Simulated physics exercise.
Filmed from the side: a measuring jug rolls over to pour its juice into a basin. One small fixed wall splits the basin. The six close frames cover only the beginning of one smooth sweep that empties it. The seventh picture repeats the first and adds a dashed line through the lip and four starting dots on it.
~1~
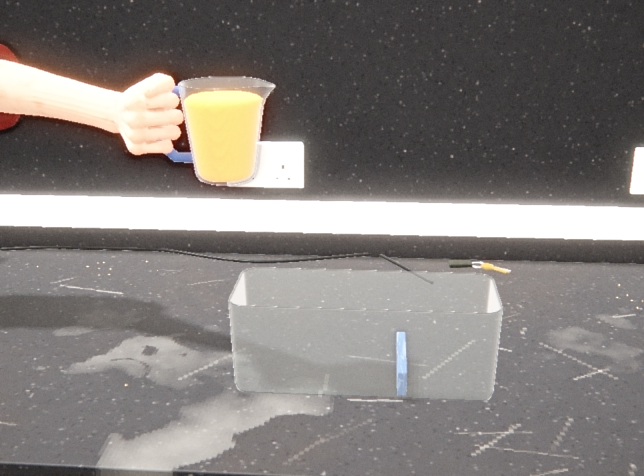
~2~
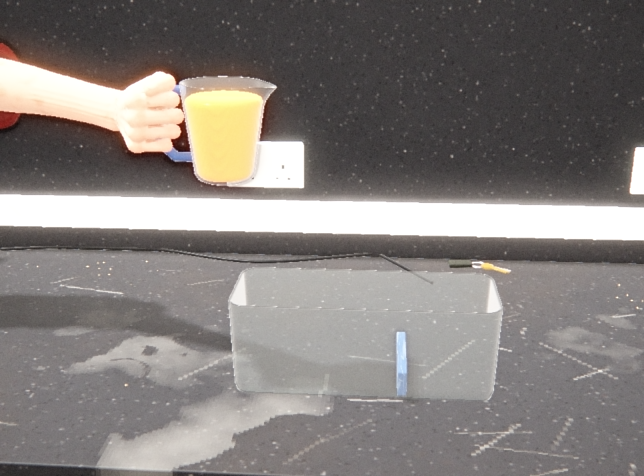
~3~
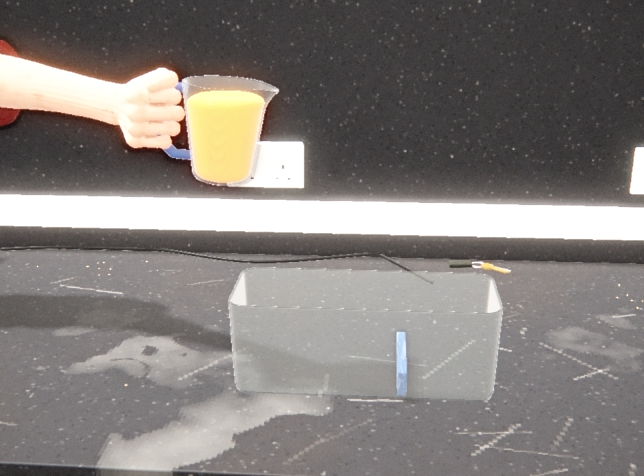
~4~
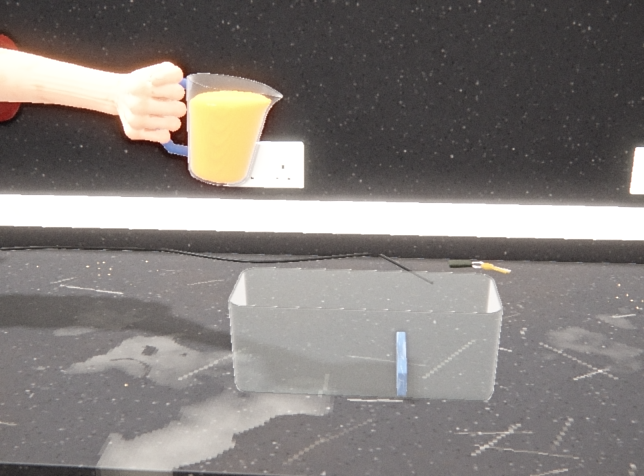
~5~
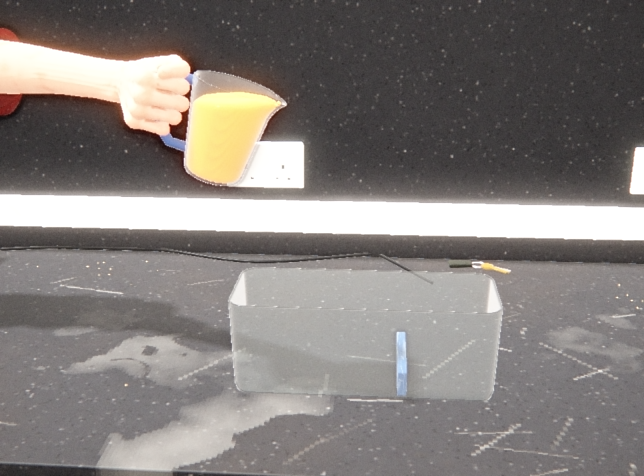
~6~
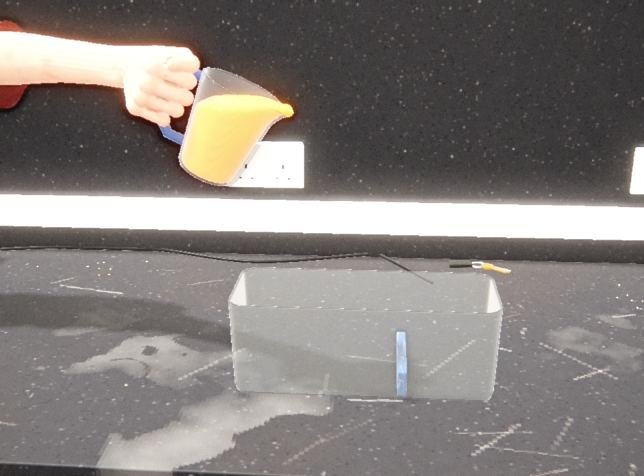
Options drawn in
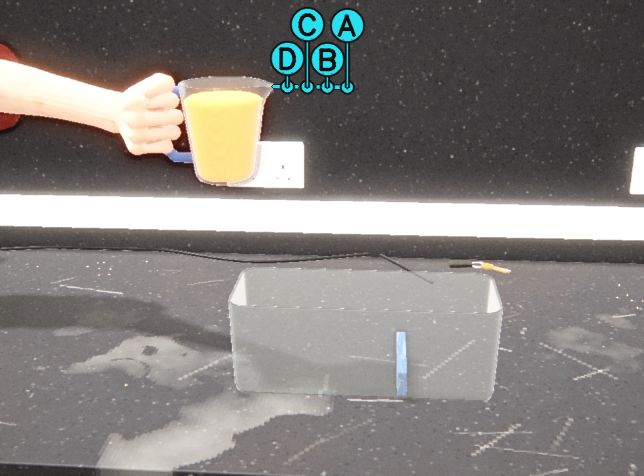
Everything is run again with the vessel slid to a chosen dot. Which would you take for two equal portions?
B works best here.
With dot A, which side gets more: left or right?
The right side.
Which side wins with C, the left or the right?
More ends on the left.
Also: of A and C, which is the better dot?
It is A.
In cyan, A at (347, 87); B at (327, 87); C at (307, 86); D at (287, 86).
With A, about 24 % ends left of the wall and 74 % right of it.
With B, about 48 % ends left of the wall and 51 % right of it.
With C, about 88 % ends left of the wall and 8 % right of it; 4 % is lost outside.
With D, about 85 % ends left of the wall and 12 % right of it.
